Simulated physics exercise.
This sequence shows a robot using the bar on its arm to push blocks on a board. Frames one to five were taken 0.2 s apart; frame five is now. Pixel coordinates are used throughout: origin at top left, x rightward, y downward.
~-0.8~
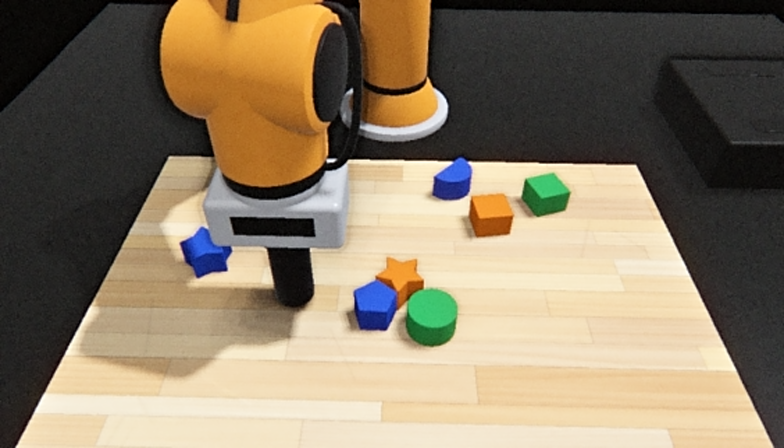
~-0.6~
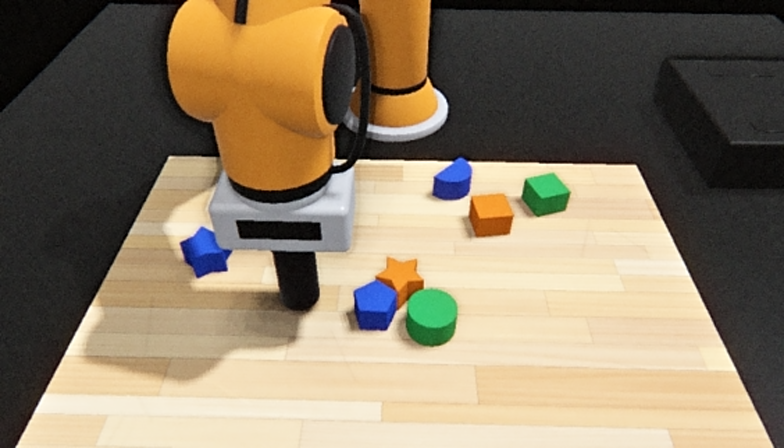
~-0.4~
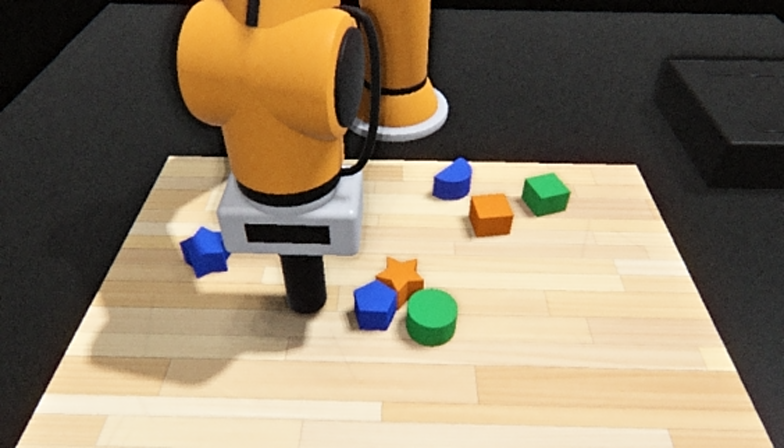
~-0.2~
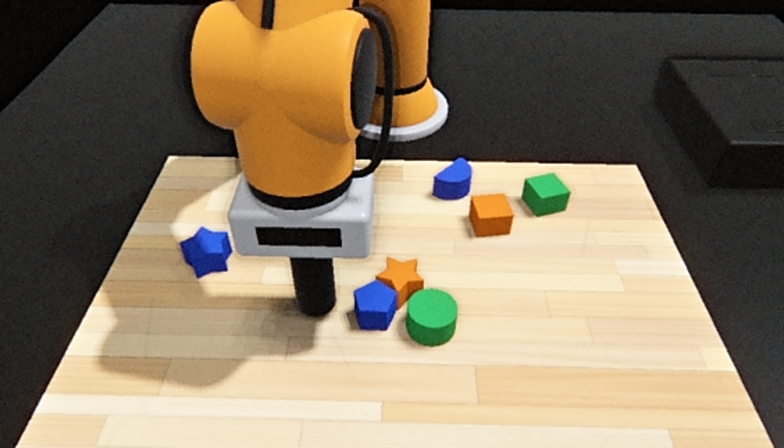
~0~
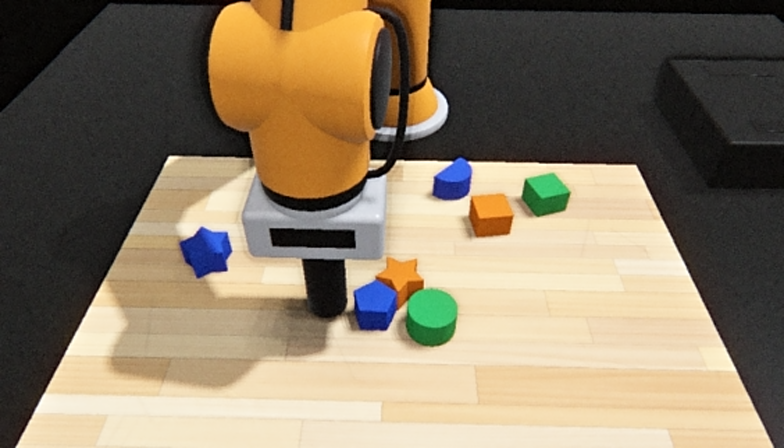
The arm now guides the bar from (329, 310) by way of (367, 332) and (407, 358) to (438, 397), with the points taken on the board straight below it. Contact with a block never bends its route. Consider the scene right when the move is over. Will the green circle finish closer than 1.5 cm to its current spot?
Going by the path, no.
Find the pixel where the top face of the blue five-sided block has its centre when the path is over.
Answer: (419, 303).
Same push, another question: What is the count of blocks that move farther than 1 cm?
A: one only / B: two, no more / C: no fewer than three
The answer is B.
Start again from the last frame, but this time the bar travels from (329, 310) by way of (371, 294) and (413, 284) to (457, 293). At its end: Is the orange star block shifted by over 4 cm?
Final answer: Yes.
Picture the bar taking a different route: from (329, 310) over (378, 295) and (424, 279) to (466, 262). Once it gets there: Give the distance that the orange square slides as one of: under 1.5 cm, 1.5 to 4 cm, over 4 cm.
Shift: Under 1.5 cm.
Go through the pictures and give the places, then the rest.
Bar tip (295, 293); block tops, blue five-sided block (375, 296); orange star block (400, 272); green circle (433, 307), in the first frame.
Bar (301, 296); blocks unchanged, in the second frame.
Bar (308, 299); blocks unchanged, in the third frame.
Bar (317, 302); blocks unchanged, in the fourth frame.
Bar (328, 303); blue five-sided block (375, 296); orange star block (400, 272); green circle (433, 307), in the fifth frame.
The first path, step by step. One third of the way, bar (367, 325); blue five-sided block (406, 303), turned 15° anticlockwise; orange star block (404, 270), turned 25° anticlockwise; green circle (451, 309).
Two thirds of the way, bar (408, 352); blue five-sided block (419, 303), turned 30° anticlockwise; orange star block (405, 270), turned 30° anticlockwise; green circle (467, 308).
At the end, bar (439, 390); blue five-sided block (419, 303), turned 30° anticlockwise; orange star block (405, 270), turned 30° anticlockwise; green circle (467, 308).
